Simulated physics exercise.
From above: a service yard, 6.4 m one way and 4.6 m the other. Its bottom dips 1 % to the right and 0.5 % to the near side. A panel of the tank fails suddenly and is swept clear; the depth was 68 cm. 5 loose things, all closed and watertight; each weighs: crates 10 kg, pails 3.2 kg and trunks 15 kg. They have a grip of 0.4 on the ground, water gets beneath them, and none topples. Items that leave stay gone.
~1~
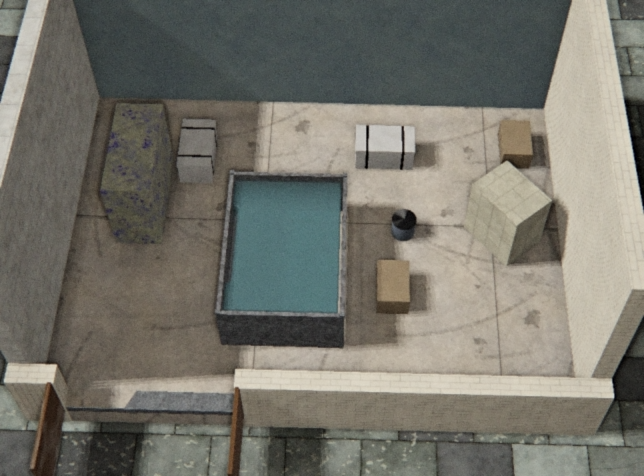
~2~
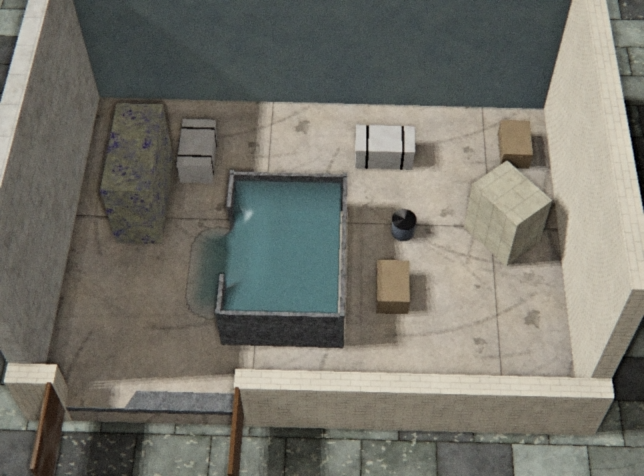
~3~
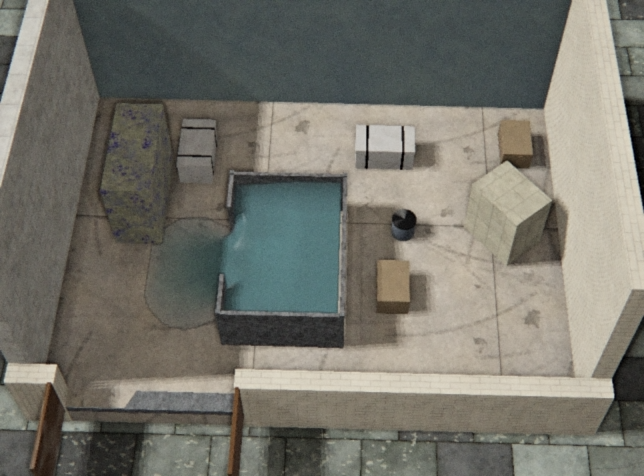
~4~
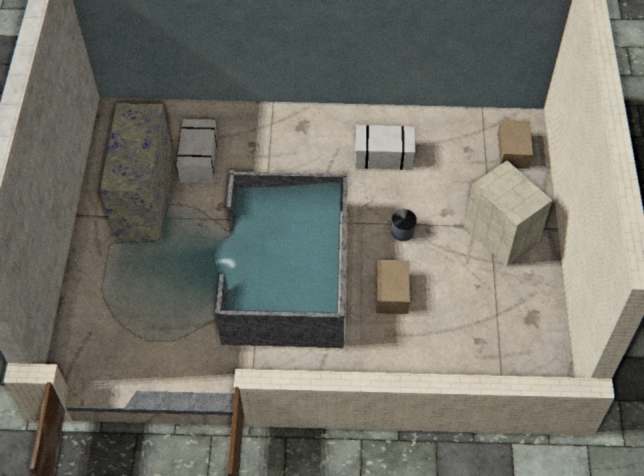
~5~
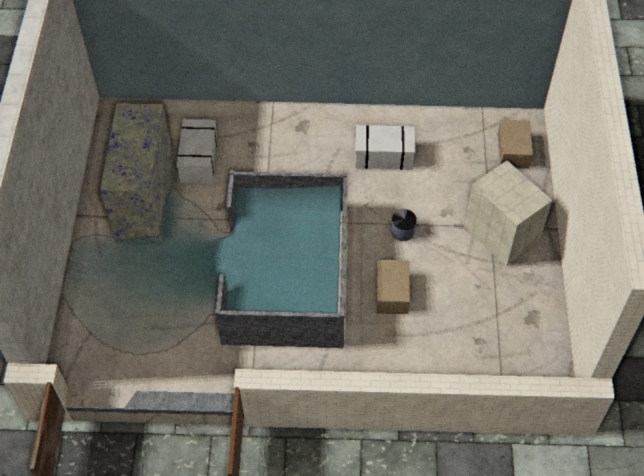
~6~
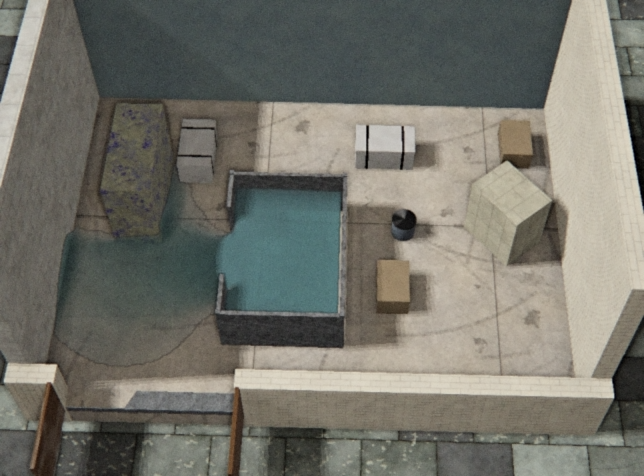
Water pours through the tank's open left side and spreads across the yard to the wall.
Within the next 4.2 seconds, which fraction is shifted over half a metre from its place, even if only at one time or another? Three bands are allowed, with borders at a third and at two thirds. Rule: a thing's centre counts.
The share is in the bottom band.
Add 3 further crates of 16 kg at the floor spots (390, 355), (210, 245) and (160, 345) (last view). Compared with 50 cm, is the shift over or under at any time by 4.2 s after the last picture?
Within it, beyond it, beyond it.
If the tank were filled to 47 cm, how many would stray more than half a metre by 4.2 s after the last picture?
1.
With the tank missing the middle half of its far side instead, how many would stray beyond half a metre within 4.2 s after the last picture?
You'd get 2 in that case.
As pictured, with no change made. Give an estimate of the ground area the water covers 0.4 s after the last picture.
About 8.0 m2.
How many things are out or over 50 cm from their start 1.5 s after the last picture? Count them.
At that moment it comes to 1.
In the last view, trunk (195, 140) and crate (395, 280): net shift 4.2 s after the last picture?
First: 350 cm. Second: 0 cm.
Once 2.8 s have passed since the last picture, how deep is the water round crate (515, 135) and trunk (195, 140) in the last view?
0 and 4 cm.
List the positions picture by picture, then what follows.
A crate at (393, 280), on the bottom; a pail at (404, 219) rests on the ground; 2.7 m2 under water; 0 of 5 have shifted, in the first frame.
A crate at (393, 280) rests on the ground; a pail at (404, 219), on the bottom; 3.3 m2 under water; 0 of 5 have shifted, in the second frame.
A crate at (393, 280), on the bottom; a pail at (404, 219), on the bottom; 4.1 m2 under water; 0 of 5 have shifted, in the third frame.
A crate at (393, 280) rests on the ground; a pail at (404, 219) rests on the ground; water covers 5.0 m2; 0 of 5 have shifted, in the fourth frame.
A crate at (393, 280) rests on the ground; a pail at (404, 219), on the bottom; 5.9 m2 under water; 0 of 5 have shifted, in the fifth frame.
A crate at (393, 280), on the bottom; a pail at (404, 219) rests on the ground; 6.4 m2 under water; 0 of 5 have shifted, in the sixth frame.
Then, 0.4 s after the last picture 0 of 5 are over 50 cm from their spots; 0 afloat.
Then, 1.5 s after the last picture 1 of 5 are over 50 cm from their spots; 0 afloat.
Then, 2.8 s after the last picture 1 of 5 are over 50 cm from their spots; 1 afloat.
Then, 4.2 s after the last picture 1 of 5 are over 50 cm from their spots, and 1 have been at some point; 0 afloat.
